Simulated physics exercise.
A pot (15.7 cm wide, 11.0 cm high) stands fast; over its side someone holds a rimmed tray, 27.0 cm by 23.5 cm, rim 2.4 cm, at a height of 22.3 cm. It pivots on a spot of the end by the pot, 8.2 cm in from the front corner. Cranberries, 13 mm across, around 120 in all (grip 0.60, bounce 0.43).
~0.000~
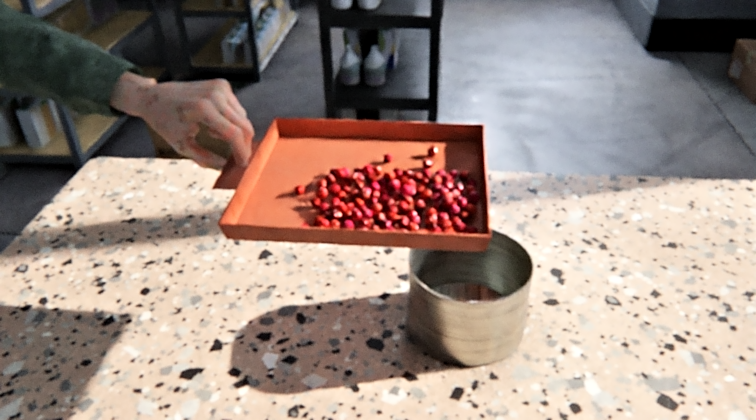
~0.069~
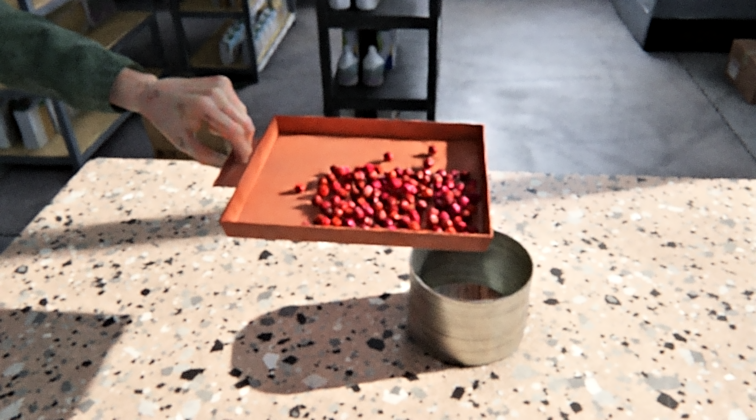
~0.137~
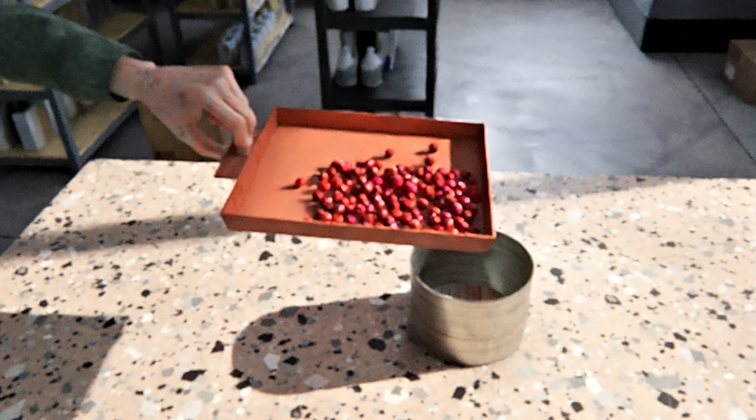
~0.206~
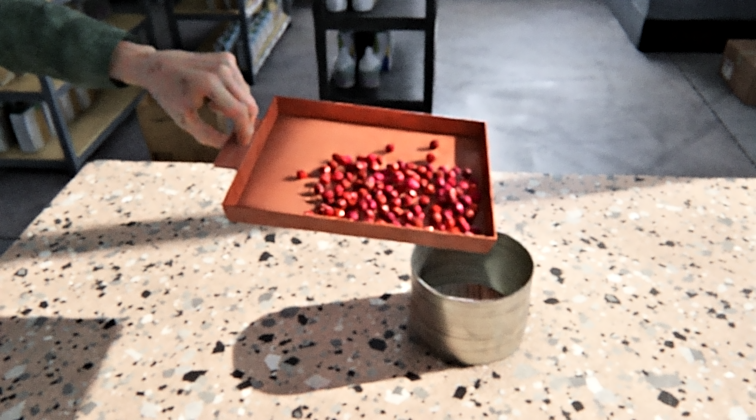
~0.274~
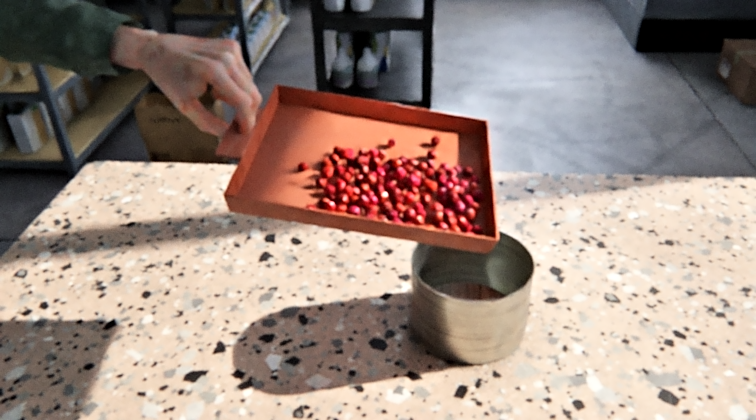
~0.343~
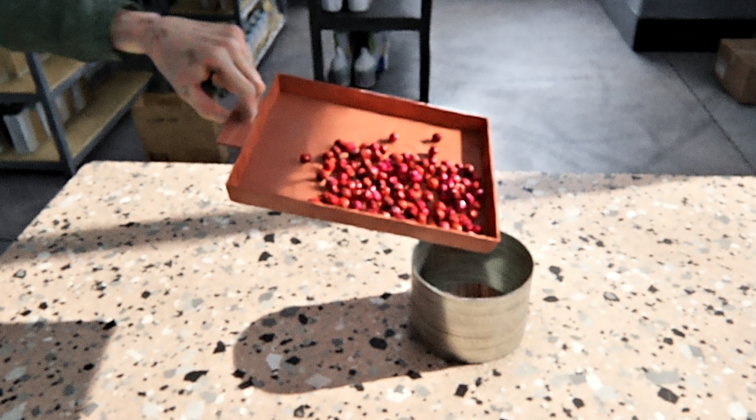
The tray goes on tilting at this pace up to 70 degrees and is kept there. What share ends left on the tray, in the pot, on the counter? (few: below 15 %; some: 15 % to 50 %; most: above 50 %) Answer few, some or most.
Tray: Most, pot: Few, counter: Few.
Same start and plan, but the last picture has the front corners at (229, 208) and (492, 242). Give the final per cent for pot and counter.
Pot 0, counter 5.
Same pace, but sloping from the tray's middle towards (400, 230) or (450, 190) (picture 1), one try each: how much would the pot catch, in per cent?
About 0 and 0 per cent.
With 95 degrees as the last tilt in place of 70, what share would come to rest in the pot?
Then about 5 per cent.
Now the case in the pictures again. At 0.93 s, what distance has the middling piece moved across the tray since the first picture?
Some 3 cm.
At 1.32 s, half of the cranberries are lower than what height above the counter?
Roughly 28 cm.
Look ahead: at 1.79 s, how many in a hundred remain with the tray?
Roughly 100 per cent.
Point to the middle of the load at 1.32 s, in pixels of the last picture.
At about (458, 175).
Then, at 0.93 s, tilt 40 degrees; the tray holds 100 %, the pot 0 %.
After 1.32 s, tilt 58 degrees; the tray holds 100 %, the pot 0 %.
Then, at 1.79 s, tilt 70 degrees; the tray holds 100 %, the pot 0 %.
In the end, at 2.3 s, tray 100 %, pot 0 %, counter 0 %.
